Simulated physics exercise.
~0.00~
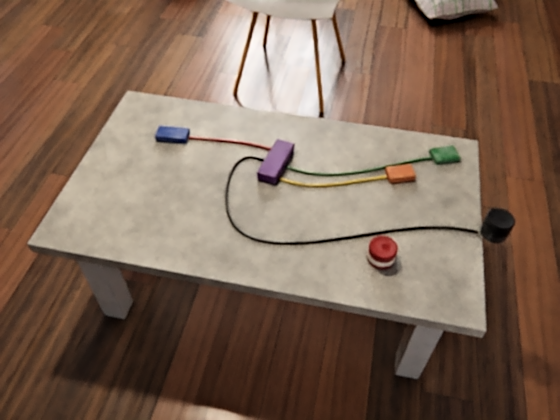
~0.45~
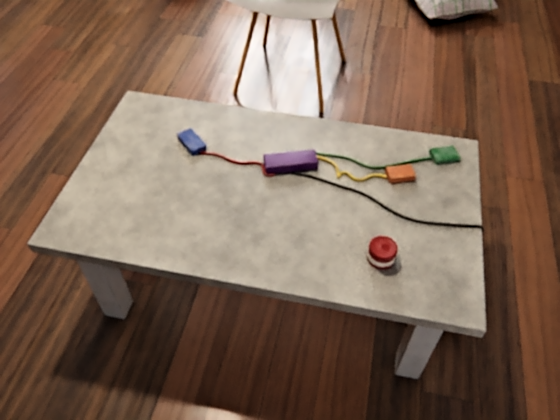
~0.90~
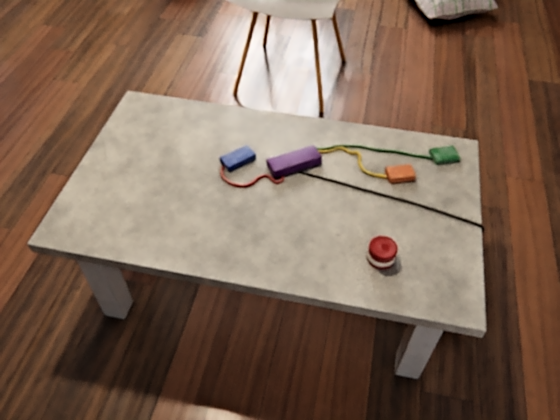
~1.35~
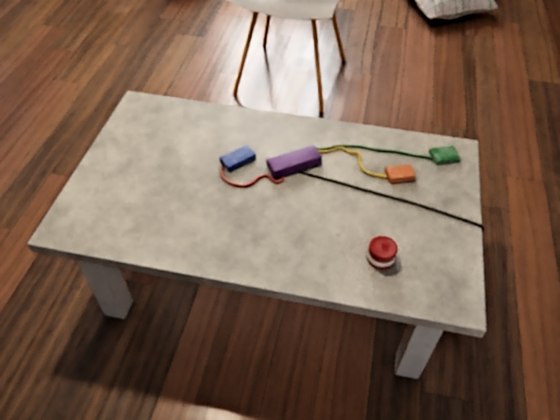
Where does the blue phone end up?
It moves to the right across the table and comes to rest just left of the purple strip, with its red cable curled below it.
